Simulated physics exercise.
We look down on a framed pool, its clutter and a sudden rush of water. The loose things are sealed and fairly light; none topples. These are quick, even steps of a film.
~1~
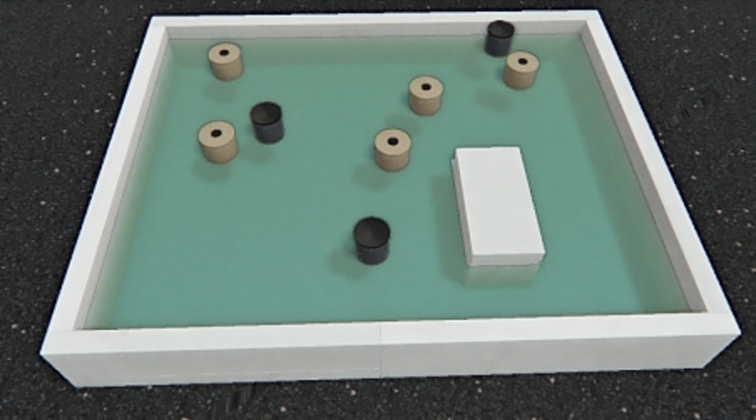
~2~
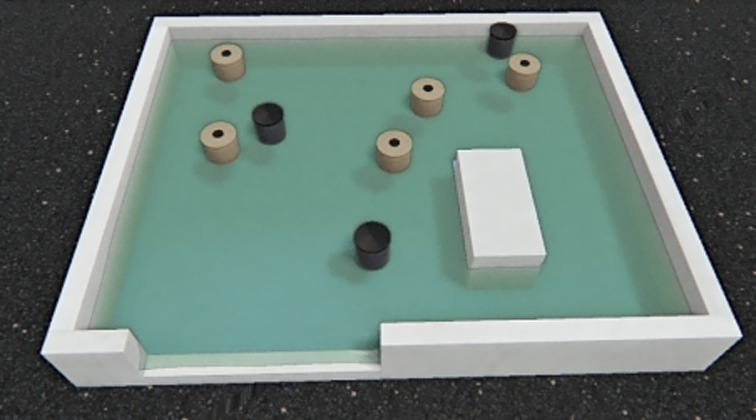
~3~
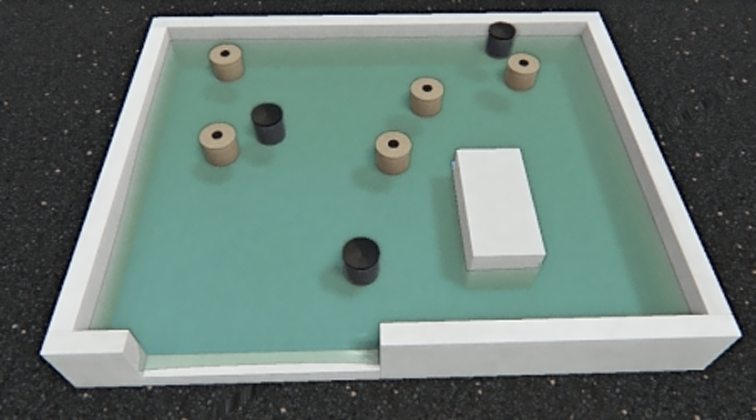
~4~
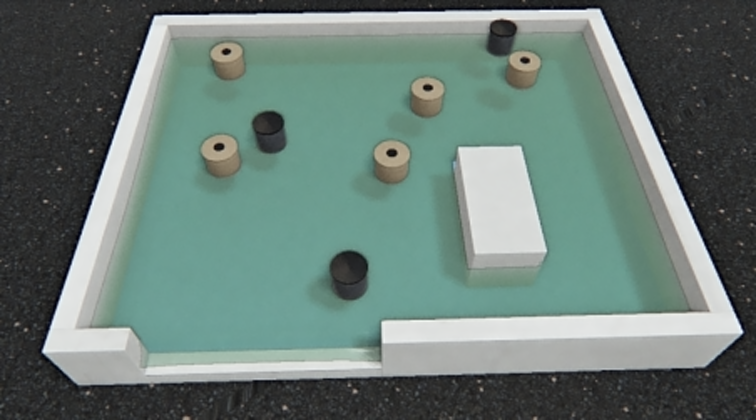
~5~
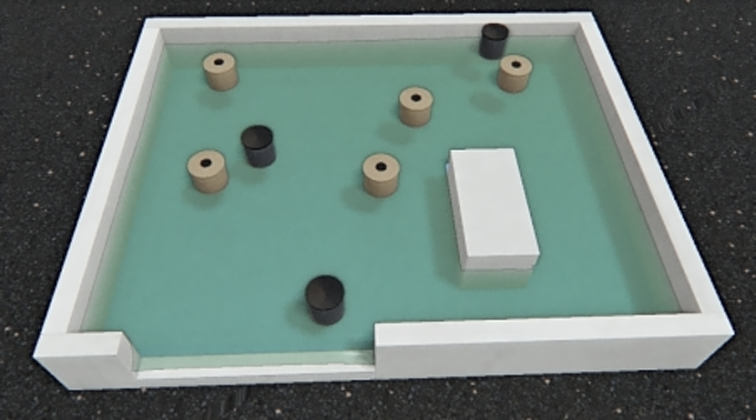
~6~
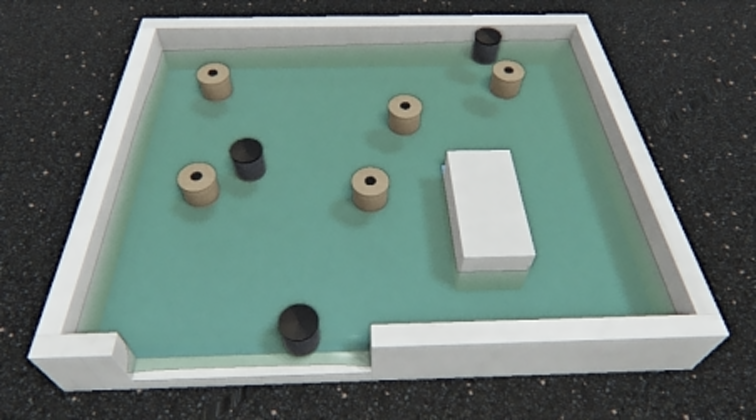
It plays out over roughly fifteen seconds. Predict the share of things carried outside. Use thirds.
It is between one and two thirds.
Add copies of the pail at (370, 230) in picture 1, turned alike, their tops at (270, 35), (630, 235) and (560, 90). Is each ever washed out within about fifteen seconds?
In turn: Stays, stays, left behind.
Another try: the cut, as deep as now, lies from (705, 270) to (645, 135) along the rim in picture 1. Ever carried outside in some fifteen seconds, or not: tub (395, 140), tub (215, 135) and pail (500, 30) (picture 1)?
In turn: Through, stays, out.
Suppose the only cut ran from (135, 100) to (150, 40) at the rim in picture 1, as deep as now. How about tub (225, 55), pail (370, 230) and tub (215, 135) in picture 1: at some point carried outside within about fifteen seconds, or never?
In that order: Gone, kept in, out.
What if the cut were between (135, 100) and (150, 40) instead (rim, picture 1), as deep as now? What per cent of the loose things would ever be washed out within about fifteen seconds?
Some 40 per cent.
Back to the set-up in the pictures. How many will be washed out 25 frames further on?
4 of them.
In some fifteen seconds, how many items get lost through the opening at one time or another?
5 of them.
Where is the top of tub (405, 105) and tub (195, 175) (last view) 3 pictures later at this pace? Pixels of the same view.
Close to (372, 124) and (184, 205).
A moment on, 1 of 8 are out; 7 afloat.
Next, 3 of 8 are out; 5 afloat.
Later, 4 of 8 are out; 4 afloat.
In the end, 5 of 8 are out; 3 afloat.
